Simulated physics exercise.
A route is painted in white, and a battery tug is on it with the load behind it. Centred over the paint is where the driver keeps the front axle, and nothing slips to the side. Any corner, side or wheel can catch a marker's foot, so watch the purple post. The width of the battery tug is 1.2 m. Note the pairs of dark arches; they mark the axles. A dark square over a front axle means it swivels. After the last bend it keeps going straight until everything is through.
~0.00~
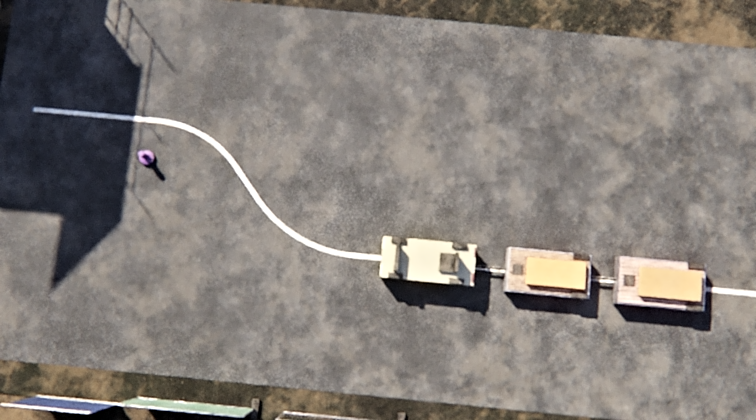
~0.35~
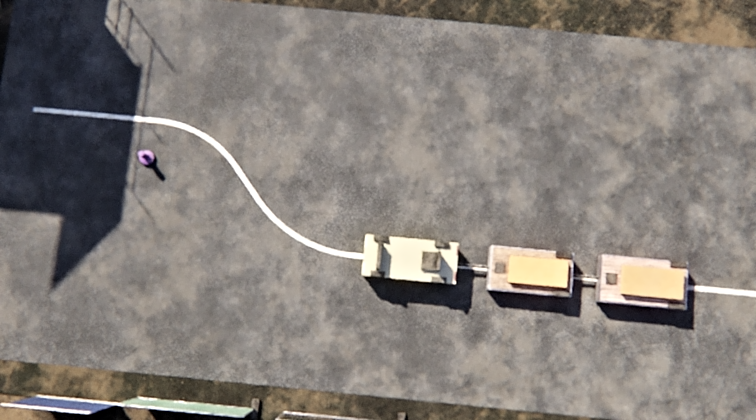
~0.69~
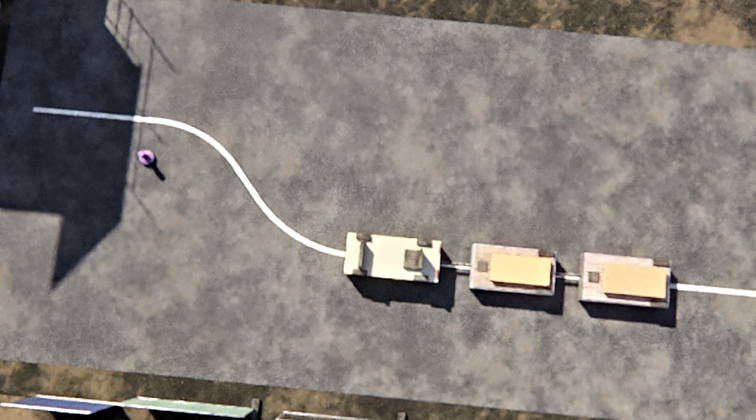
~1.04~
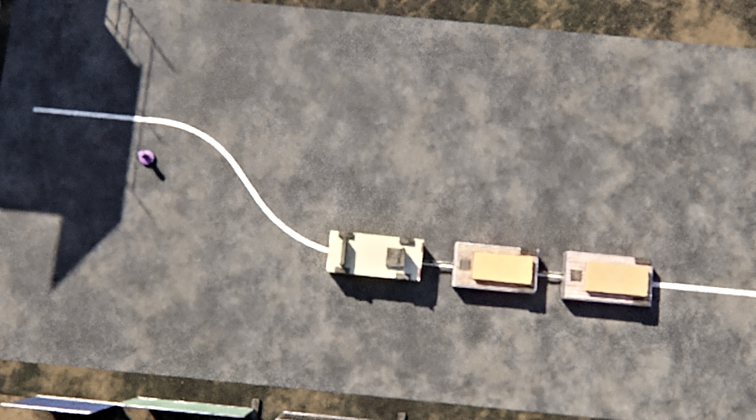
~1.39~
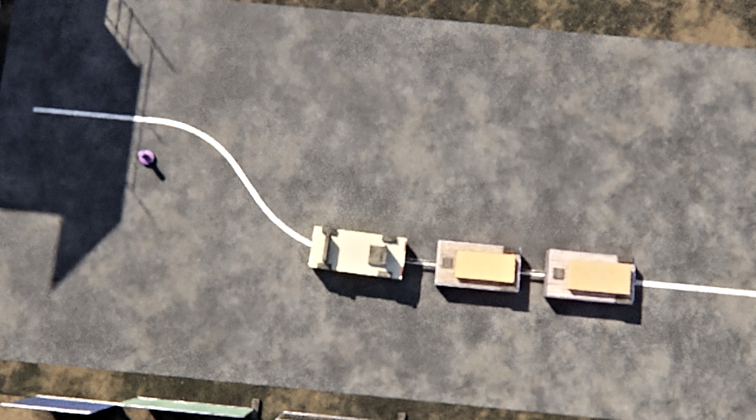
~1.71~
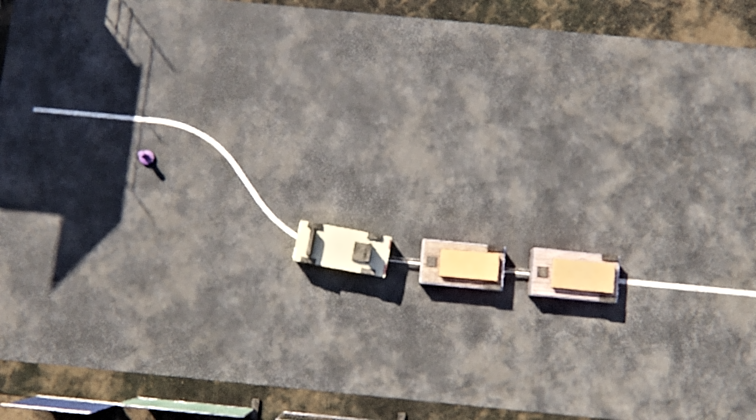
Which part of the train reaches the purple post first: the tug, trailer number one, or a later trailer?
First touch: The leading trailer.
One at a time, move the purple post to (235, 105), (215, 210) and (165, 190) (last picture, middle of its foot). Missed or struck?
In the first spot it is left alone, in the second left alone, and in the third left alone.
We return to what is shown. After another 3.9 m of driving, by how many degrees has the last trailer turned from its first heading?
The last trailer is now at about 0 degrees to its starting heading.
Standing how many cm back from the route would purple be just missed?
Purple 35.
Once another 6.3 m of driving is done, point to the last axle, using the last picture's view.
Estimated position: Close to (412, 254).
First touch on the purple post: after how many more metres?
Roughly 10.0 metres more.
Then, 4.9 s in, the last axle is at (459, 263) of the last picture, 5 cm off the line.
Then, 8.5 s in, the last axle is at (301, 206) of the last picture, 80 cm off the line; the first trailer has hit purple.
Then, 11.2 s in, the last axle is at (180, 147) of the last picture, 70 cm off the line.
Then, 14.4 s in, the last axle is at (31, 110) of the last picture, 20 cm off the line; 1 of 1 struck in all.
